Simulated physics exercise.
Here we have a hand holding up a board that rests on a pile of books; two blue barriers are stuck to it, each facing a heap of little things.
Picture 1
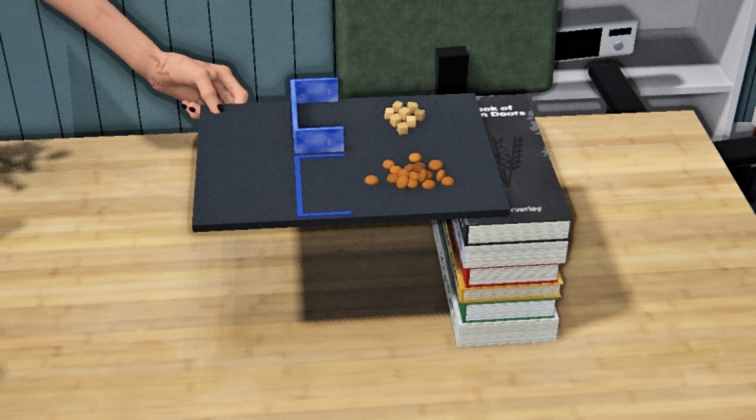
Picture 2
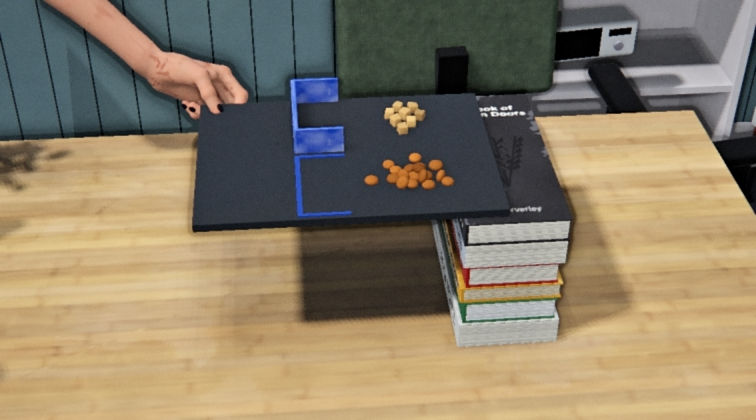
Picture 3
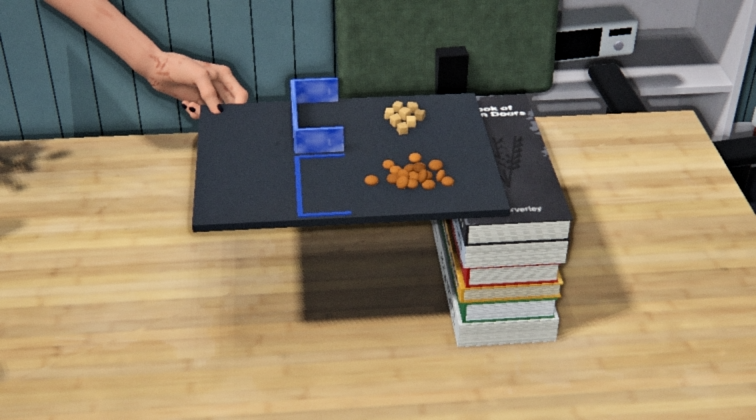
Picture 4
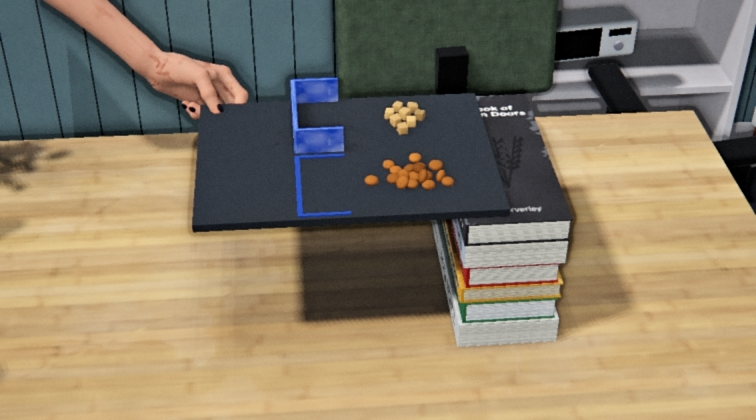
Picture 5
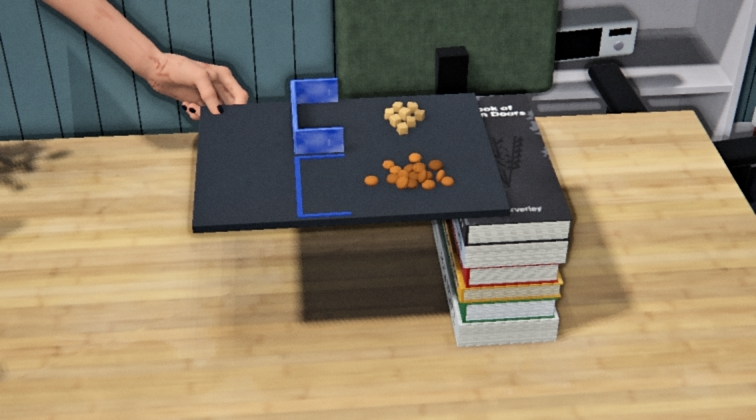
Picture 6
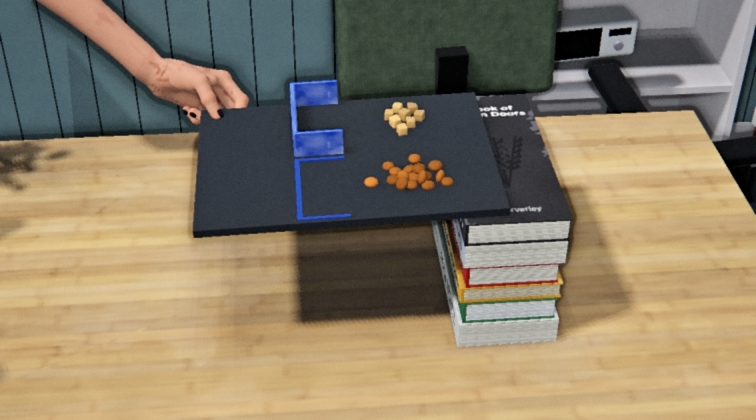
A hand holds the left end of a dark board level, its right end resting on a tall stack of books, with small pale cubes and orange-brown bits beside two blue barriers. The hand then lowers that end very slightly, while both little heaps stay in place on the board.
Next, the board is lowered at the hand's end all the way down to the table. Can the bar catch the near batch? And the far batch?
What happens is the near batch makes it past its bar, and the far batch is kept back by its bar.
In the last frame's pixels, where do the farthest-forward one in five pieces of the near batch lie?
Look near (162, 319) in the last frame.
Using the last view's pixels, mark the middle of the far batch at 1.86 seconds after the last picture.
Around (327, 187).
Then, 0.99 s later than the last frame, board sloping at 20°; near batch where it was; far batch where it was.
Then, 1.86 s later than the last frame, board sloping at 36°; near batch roughly two thirds past its bar; far batch has reached its bar.
Then, 2.60 s later than the last frame, board resting at 39°; near batch the larger part past its bar; far batch has reached its bar.
When it is over, board resting at 39°; near batch the larger part past its bar; far batch gathered behind its bar.
